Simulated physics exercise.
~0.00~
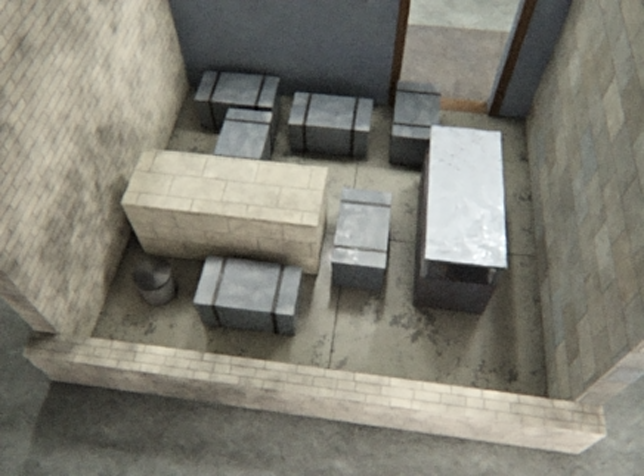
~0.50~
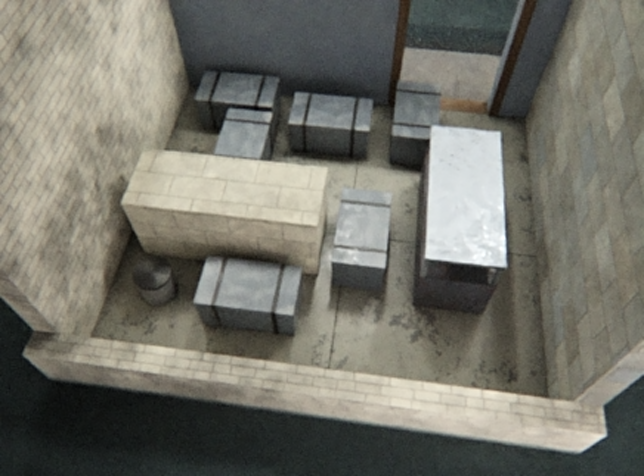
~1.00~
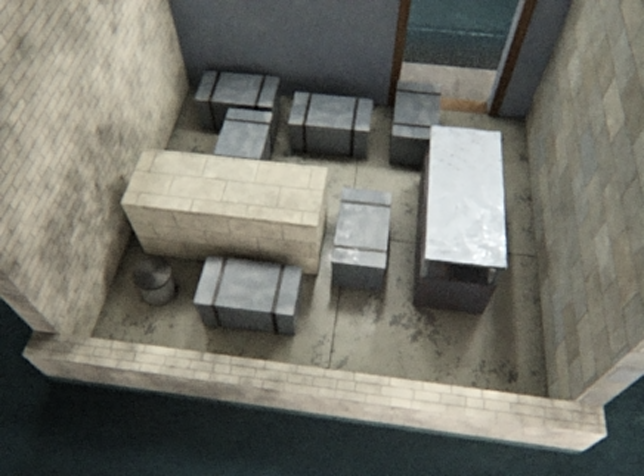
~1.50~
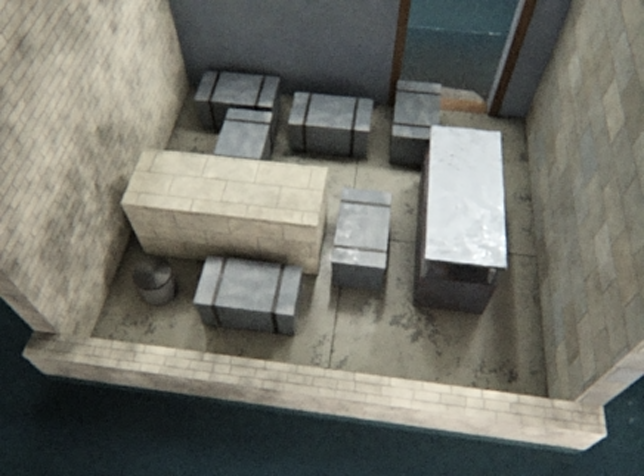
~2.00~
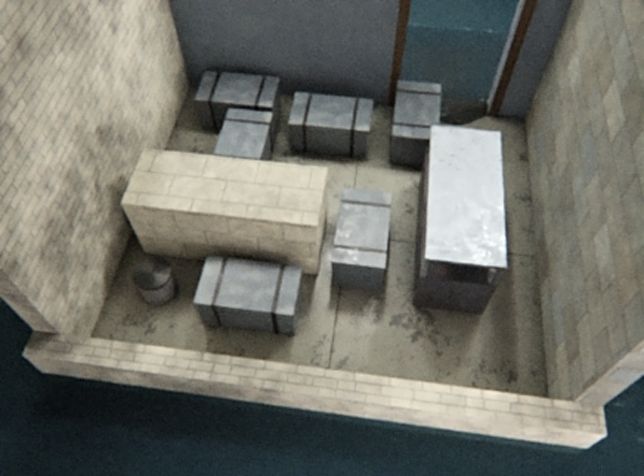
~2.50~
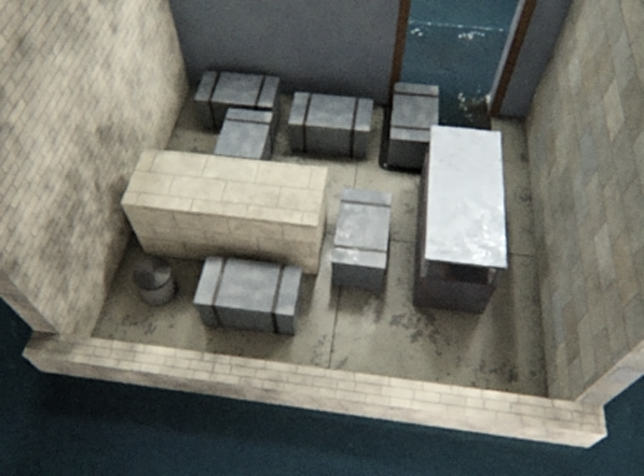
In this clip, seen from above, dark water spreads across the ground outside a walled room of gray trunks and a pail, then comes through the doorway onto the floor, where the nearest trunk shifts very slightly.
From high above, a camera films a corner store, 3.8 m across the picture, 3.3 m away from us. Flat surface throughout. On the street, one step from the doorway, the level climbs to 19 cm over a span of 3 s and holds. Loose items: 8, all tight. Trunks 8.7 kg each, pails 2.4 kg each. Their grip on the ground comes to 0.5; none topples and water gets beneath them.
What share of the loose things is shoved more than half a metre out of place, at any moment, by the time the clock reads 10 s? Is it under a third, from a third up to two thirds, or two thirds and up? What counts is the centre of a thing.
It is a middling fraction, from a third to two thirds.
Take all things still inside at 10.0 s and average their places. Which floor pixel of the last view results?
Mean floor pixel: About (255, 194).
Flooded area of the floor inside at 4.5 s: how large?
Roughly 5.5 m2.
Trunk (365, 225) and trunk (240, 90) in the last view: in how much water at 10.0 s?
Depth approx. 8 cm / 9 cm.
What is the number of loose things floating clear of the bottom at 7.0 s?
That would be 6 of them.
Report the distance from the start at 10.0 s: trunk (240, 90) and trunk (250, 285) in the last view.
Net displacement, in order: 20 cm; 10 cm.
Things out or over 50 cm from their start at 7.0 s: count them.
4.
After 3.5 s 0 of 8 are over 50 cm from their spots; 0 afloat.
After 4.5 s 1 of 8 are over 50 cm from their spots; 1 afloat.
After 7.0 s 4 of 8 are over 50 cm from their spots; 6 afloat.
After 10.0 s 3 of 8 are over 50 cm from their spots, and 5 have been at some point; 8 afloat.
